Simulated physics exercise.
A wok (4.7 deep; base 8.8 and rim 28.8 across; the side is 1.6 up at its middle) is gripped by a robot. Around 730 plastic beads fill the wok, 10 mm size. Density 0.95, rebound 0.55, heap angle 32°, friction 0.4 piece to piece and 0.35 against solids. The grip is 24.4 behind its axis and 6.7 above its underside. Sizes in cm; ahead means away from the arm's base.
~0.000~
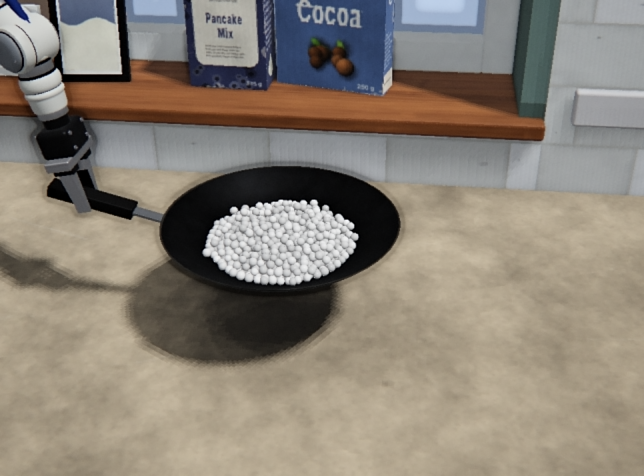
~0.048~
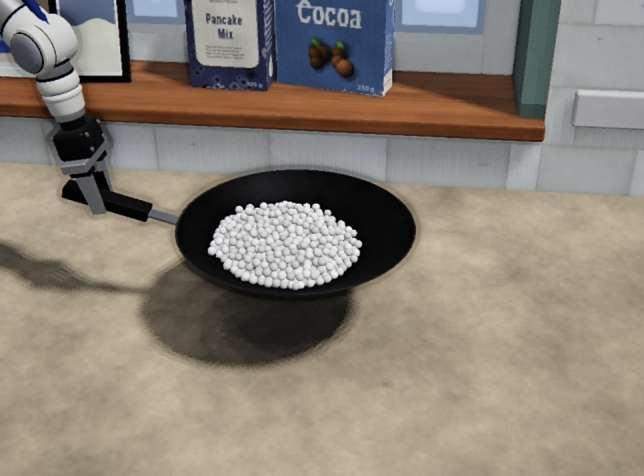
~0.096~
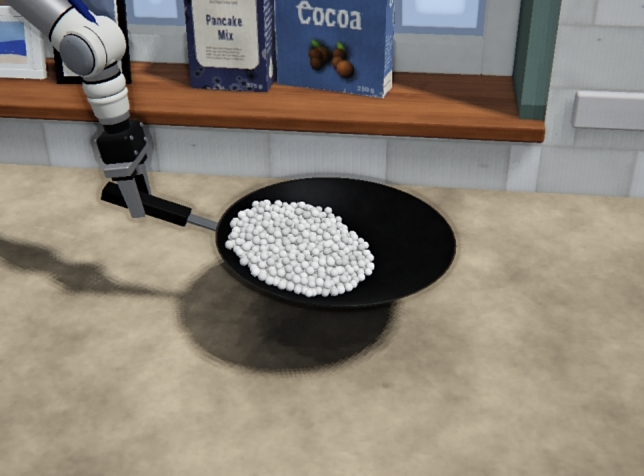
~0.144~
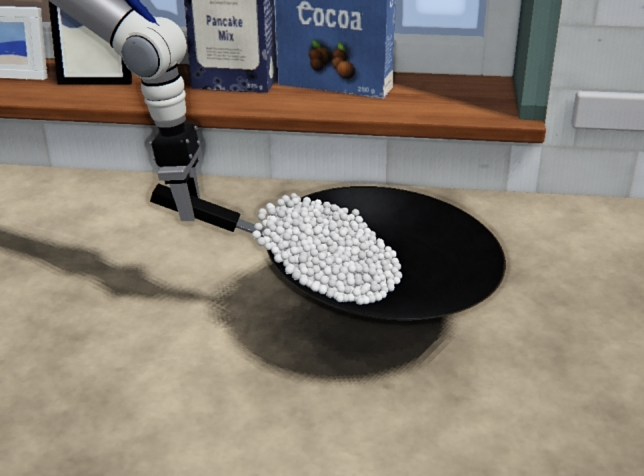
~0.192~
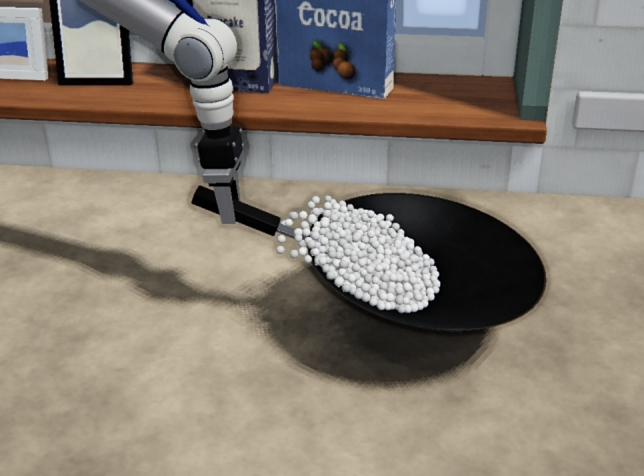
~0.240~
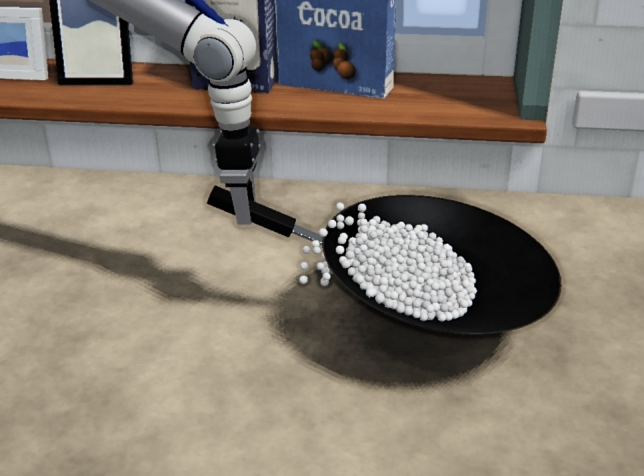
A black wok heaped with white beads, gripped at its handle by a robot arm, moves right above a counter, slowly at first and then faster. The beads shift toward the handle side as the wok tilts, and several spring over the rim beside the handle while the heap slides back toward the middle.
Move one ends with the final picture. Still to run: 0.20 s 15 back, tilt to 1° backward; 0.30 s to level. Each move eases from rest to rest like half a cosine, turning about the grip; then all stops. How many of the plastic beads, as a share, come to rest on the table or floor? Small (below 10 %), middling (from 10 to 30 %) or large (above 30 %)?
A large share, above 30 %, ends on the table or floor.
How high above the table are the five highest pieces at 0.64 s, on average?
About 16 cm.
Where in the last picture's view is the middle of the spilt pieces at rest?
Near (502, 338).
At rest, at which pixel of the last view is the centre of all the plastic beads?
At about (362, 257).
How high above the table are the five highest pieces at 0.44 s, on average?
About 24 cm.
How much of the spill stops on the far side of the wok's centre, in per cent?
Roughly 100 per cent.
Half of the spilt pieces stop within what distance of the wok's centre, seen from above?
About 26 cm.
After 0.44 s, level, highest piece 25 above the table; 374 in the wok, 1 on the table or floor, 352 in flight or on a rim.
After 0.64 s, level, highest piece 17 above the table; 442 in the wok, 130 on the table or floor, 155 in flight or on a rim.
After 0.94 s, level, highest piece 13 above the table; 442 in the wok, 285 on the table or floor.
After 1.99 s, level, highest piece 13 above the table; 442 in the wok, 285 on the table or floor.
In the end, 442 in the wok, 285 on the table or floor. That is 39 % on the table or floor.
